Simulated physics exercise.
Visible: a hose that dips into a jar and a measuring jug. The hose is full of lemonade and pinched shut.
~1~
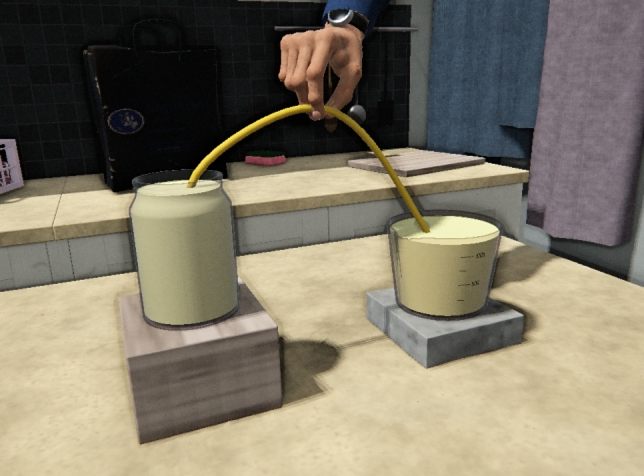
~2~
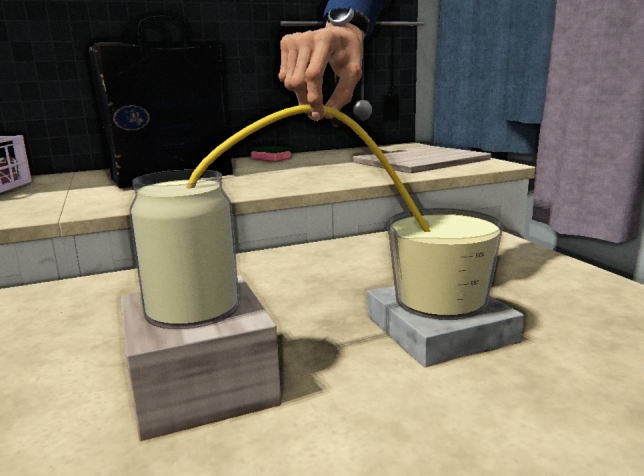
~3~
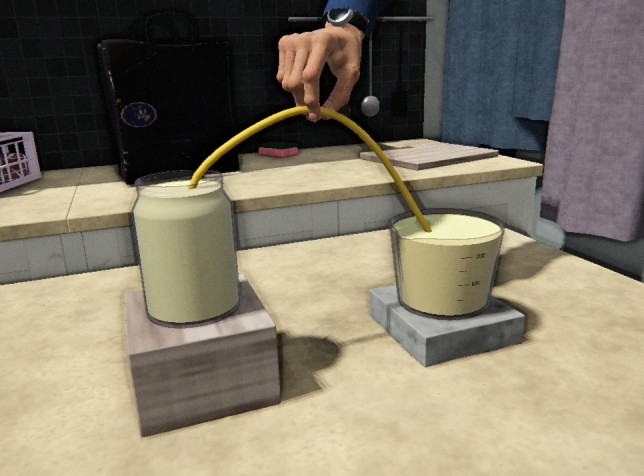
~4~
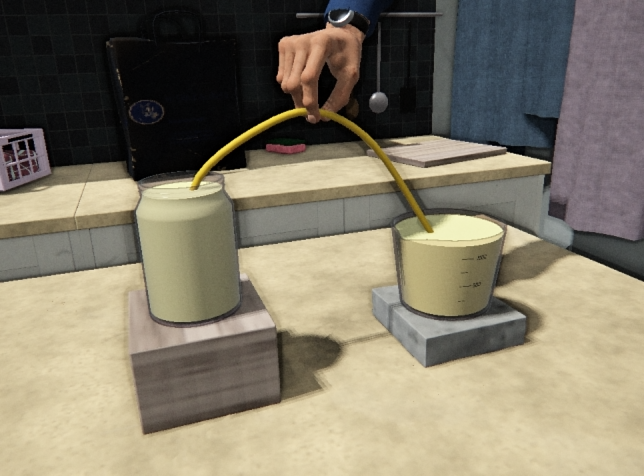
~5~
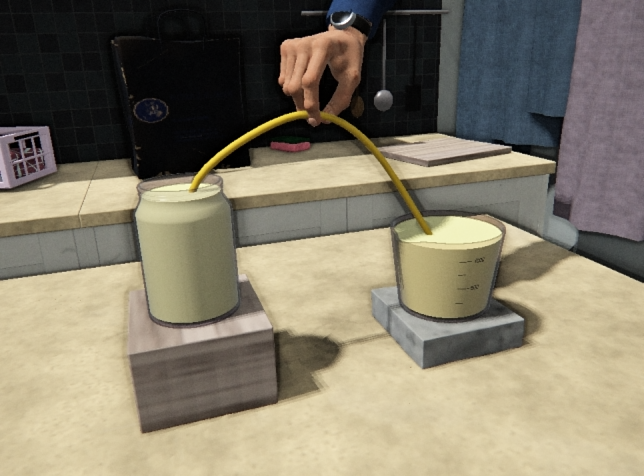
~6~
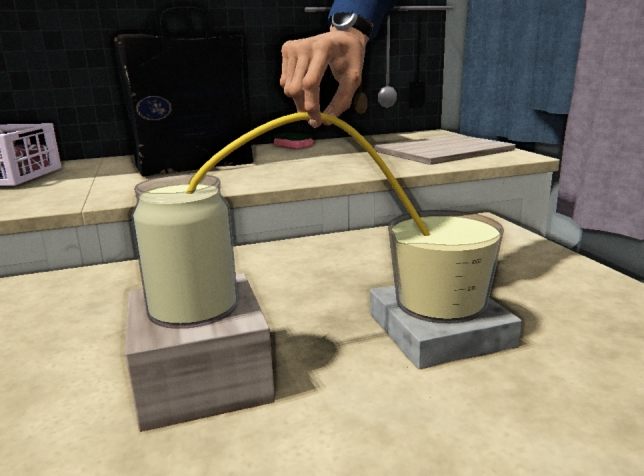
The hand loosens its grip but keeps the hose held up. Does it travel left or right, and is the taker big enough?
Flow goes rightward, and the filling side is too small.
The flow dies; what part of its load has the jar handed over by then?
60 per cent, roughly.
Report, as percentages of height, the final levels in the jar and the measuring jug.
In order: 35 %, then 100 %.
Next, the jar is about two thirds full; the measuring jug is full to the brim; the lower one has run over.
After that, the jar is about half full; the measuring jug is full to the brim; the lower one has run over.
Finally, the jar is about a third full; the measuring jug is full to the brim; the lower one has run over; the two surfaces are level.
